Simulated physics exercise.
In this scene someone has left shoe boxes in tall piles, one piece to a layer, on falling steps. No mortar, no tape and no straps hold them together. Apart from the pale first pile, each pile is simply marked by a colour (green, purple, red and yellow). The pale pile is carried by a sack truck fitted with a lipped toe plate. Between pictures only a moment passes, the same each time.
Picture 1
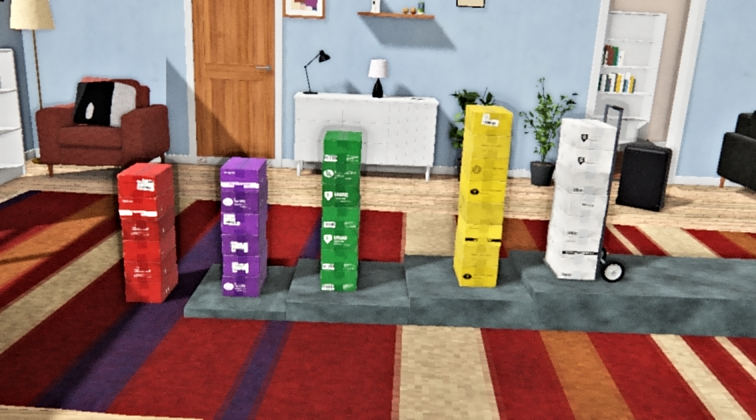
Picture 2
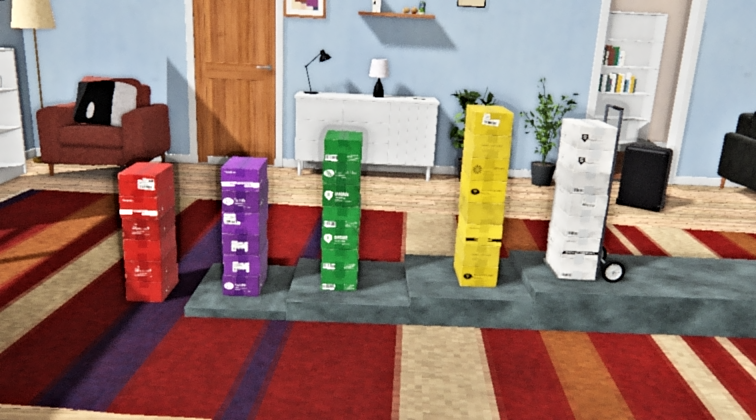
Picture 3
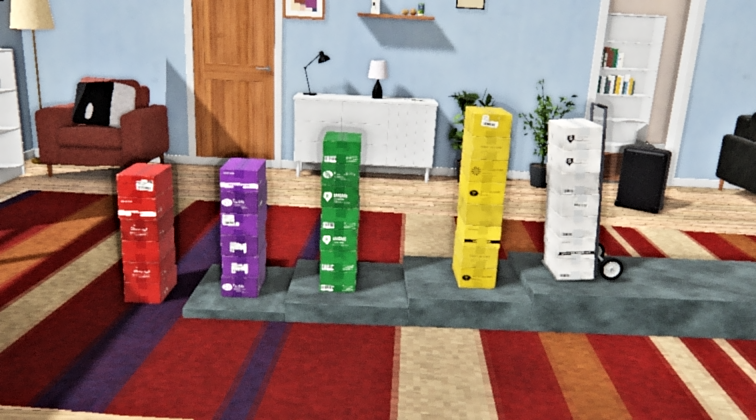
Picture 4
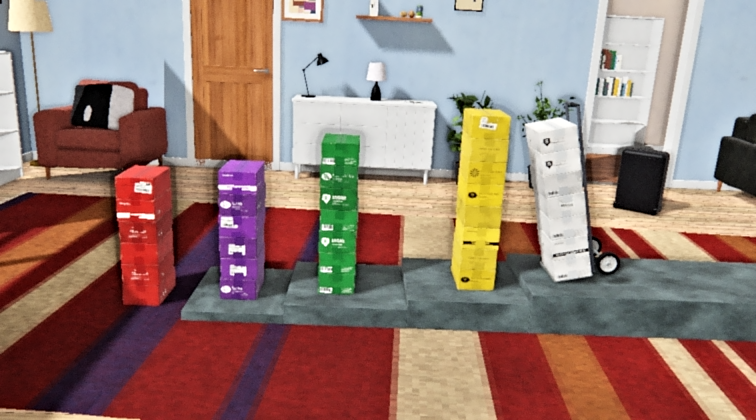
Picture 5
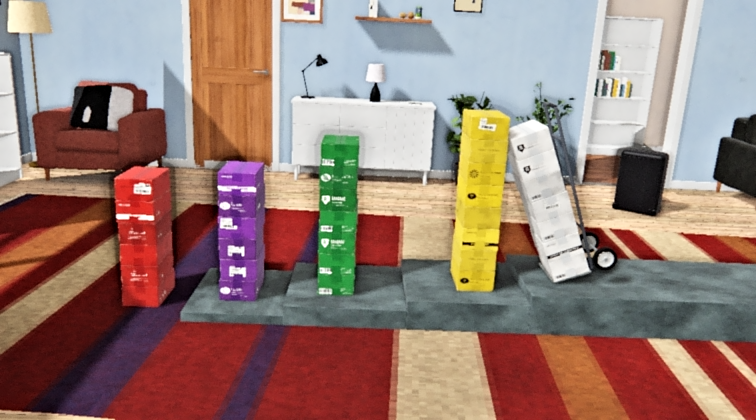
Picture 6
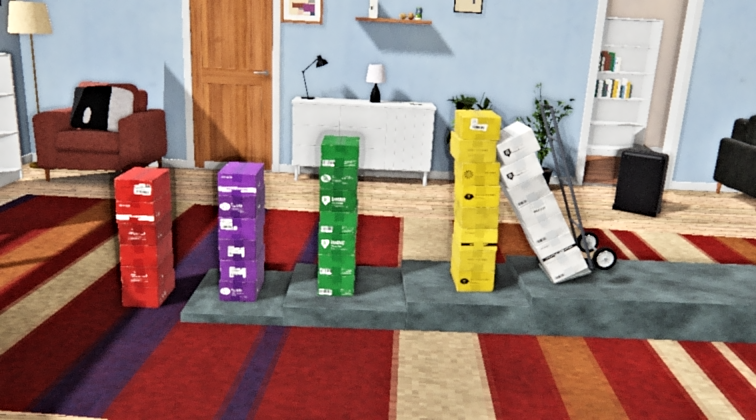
At the start, five tall piles of boxes, red, purple, green, yellow and white, stand in a living room, most on low grey steps. The white pile, with a hand truck behind it, shifts left and leans steadily further, until its top meets the yellow pile, whose upper boxes shift left.
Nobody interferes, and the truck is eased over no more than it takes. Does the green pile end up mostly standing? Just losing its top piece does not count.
The pile will suffer serious damage.
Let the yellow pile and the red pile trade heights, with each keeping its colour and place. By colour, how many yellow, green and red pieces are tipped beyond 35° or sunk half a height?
The tally reads yellow 6, then green 6, then red 8.
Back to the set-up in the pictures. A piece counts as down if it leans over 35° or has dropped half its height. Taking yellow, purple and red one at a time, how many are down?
Yellow: 8; purple: 6; red: 6.
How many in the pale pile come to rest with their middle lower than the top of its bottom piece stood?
Pale piece tally: 3.
Soon, 7 of the pale pile down; none of the 7 green boxes down (2 of 27 in all colours); top green box unmoved; top yellow box tipped clearly, half its height lower.
A while on, 7 of the pale pile down; none of the 7 green boxes down (8 of 27 in all colours); top green box tipped well over, half its height lower; top yellow box tipped well over, some three heights lower.
Towards the end, 6 of the pale pile down; 6 of the 7 green boxes down (26 of 27 in all colours); top green box tipped well over, some three heights lower; top yellow box tipped well over, some five heights lower.
Finally, 6 of the pale pile down; 6 of the 7 green boxes down (26 of 27 in all colours); top green box tipped well over, some four heights lower; top red box upside down. Seen by the last camera, middles, top green box near (148, 227).
